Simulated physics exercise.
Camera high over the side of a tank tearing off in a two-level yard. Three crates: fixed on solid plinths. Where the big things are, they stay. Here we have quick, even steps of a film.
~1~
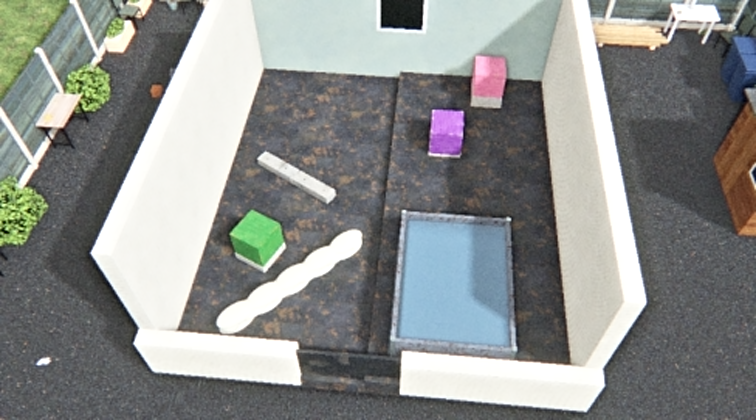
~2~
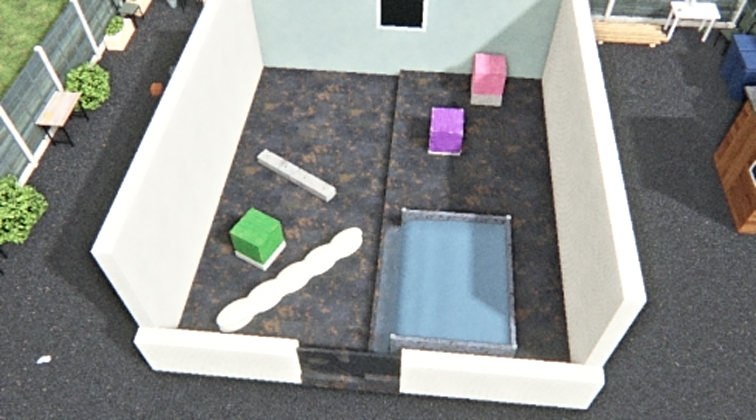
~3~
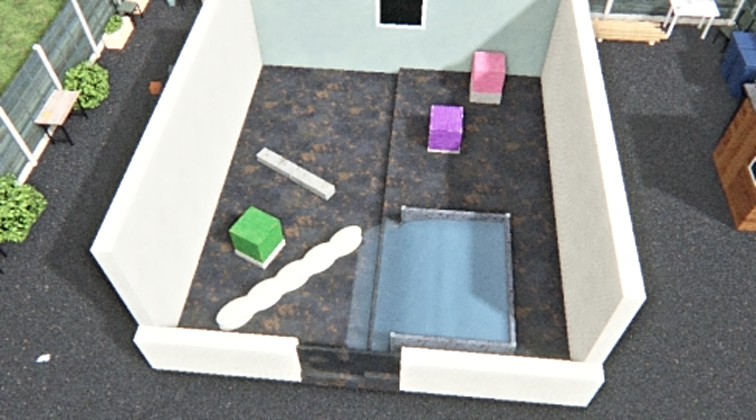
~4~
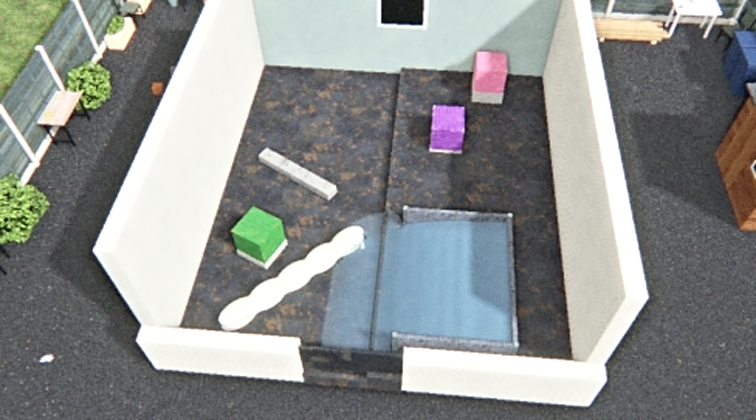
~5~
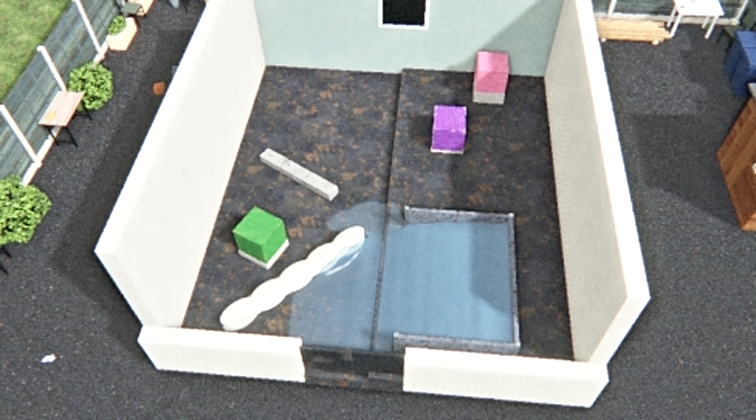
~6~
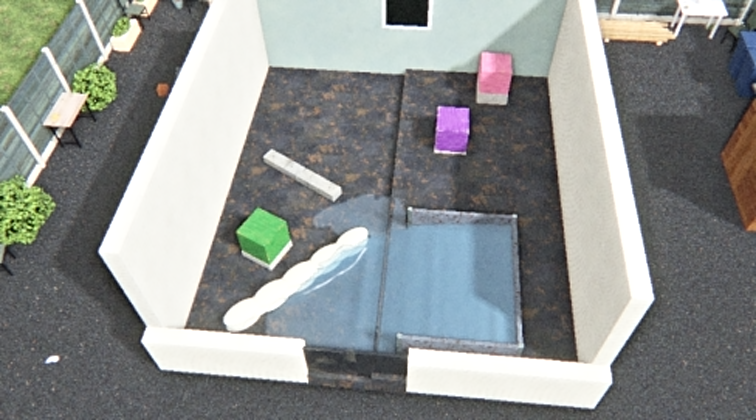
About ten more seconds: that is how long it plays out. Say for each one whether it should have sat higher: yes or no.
Purple crate - no; green crate - yes; pink crate - no.
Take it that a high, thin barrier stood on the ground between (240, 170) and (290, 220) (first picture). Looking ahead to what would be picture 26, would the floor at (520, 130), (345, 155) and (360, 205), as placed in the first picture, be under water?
One by one: Spared, soaked, soaked.
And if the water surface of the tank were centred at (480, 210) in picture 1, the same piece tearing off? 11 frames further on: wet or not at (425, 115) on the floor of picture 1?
Verdict on that spot: Untouched.
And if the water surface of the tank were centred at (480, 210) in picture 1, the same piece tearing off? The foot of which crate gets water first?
One in green.
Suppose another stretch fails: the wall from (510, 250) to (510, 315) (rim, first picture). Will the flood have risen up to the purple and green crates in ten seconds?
In short: Purple crate gets drenched; green crate stays untouched.
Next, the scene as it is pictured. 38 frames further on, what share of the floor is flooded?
Around 60 percent.
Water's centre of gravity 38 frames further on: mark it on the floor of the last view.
That puts it at around (336, 239).
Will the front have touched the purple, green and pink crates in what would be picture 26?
Purple: Dry, green: Wet, pink: Dry.
A moment on, water covers 20 % of the floor; the purple crate not reached, the green crate not reached, the pink crate not reached.
Next, water covers 30 % of the floor; the purple crate not reached, the green crate water round its plinth, the pink crate not reached.
Then, water covers 45 % of the floor; the purple crate not reached, the green crate water round its plinth, the pink crate not reached.
Later, water covers 60 % of the floor; the purple crate not reached, the green crate water round its plinth, the pink crate not reached.
In the end, water covers 60 % of the floor; the purple crate stayed above the water, the green crate was topped, the pink crate stayed above the water.
